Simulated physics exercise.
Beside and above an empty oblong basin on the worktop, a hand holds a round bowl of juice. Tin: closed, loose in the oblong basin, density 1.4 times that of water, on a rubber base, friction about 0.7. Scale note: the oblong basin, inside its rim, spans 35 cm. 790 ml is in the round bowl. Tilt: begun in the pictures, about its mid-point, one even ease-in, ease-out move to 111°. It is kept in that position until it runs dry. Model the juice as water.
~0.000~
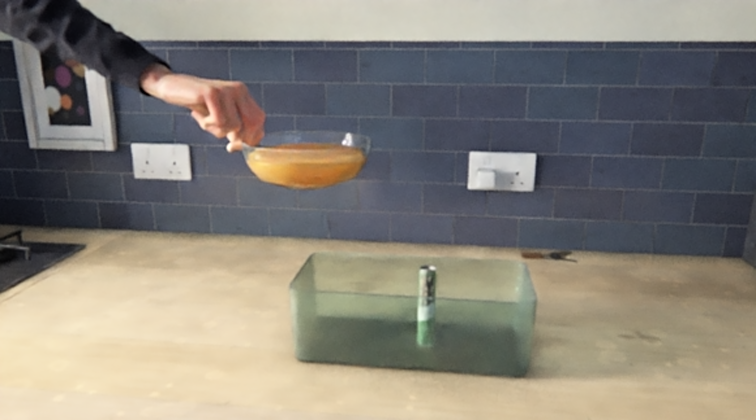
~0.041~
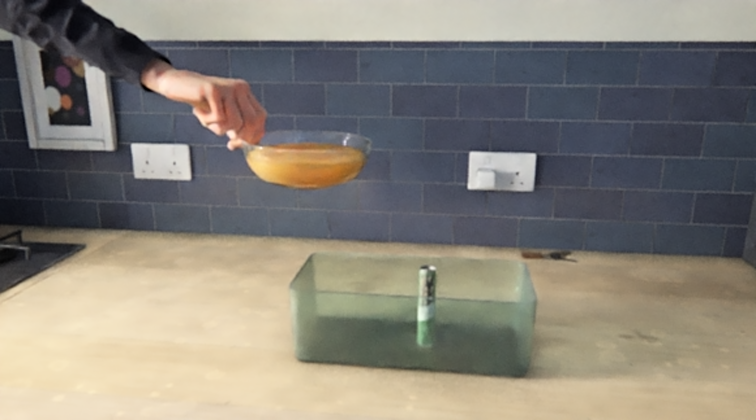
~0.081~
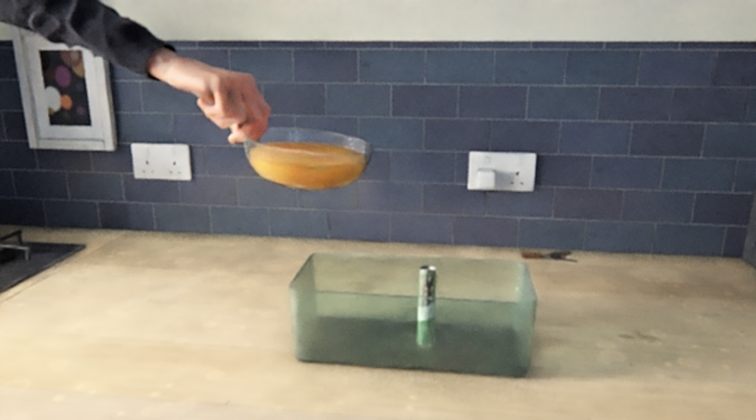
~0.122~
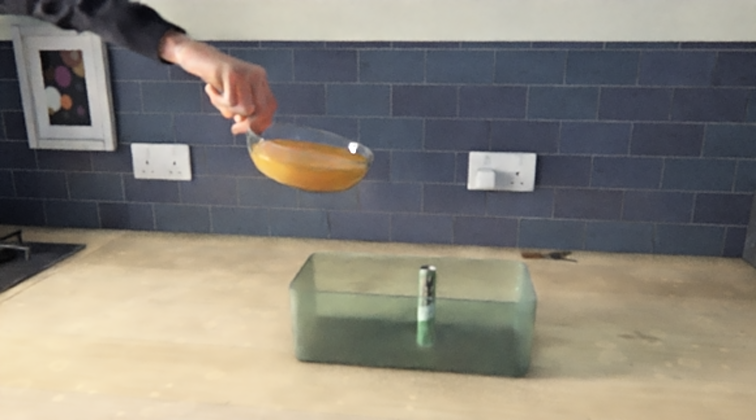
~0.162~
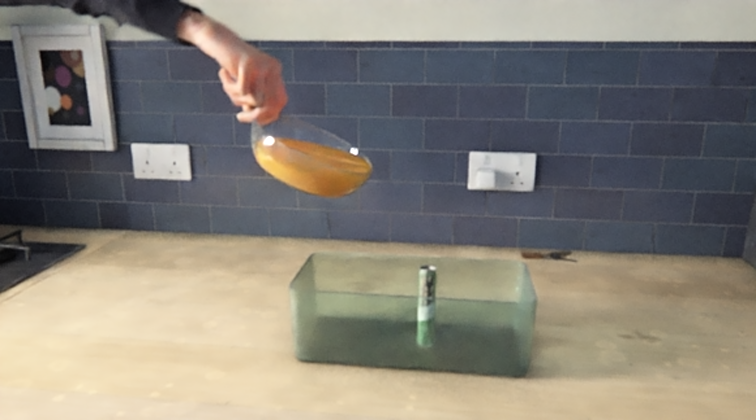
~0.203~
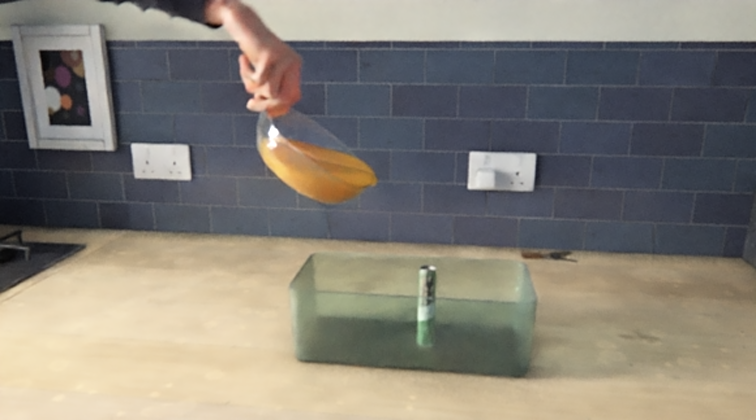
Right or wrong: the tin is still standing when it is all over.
Wrong, it has gone over.
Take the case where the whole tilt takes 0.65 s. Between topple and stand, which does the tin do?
It tumbles over, then.
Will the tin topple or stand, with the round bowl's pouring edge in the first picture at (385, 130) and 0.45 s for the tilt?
Then the tin comes down.
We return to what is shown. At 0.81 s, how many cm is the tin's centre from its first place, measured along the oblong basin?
Close to 3 cm.
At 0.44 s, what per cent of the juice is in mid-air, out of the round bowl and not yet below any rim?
Around 38 in a hundred.
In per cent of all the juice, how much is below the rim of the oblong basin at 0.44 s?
Near 60 in a hundred.
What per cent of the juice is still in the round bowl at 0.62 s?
About 0 per cent.
Then, 0.44 s in, the tilt is 107° and 1 per cent is still to pour; the tin stands where it began.
Then, 0.62 s in, the tilt is 111° and 0 per cent is still to pour; the tin leans 15°.
Then, 0.81 s in, the tilt is 111° and 0 per cent is still to pour; the tin leans 15°.
Then, 1.01 s in, the tilt is 111° and 0 per cent is still to pour; the tin leans 36°.
Finally, the tin lies on its side.
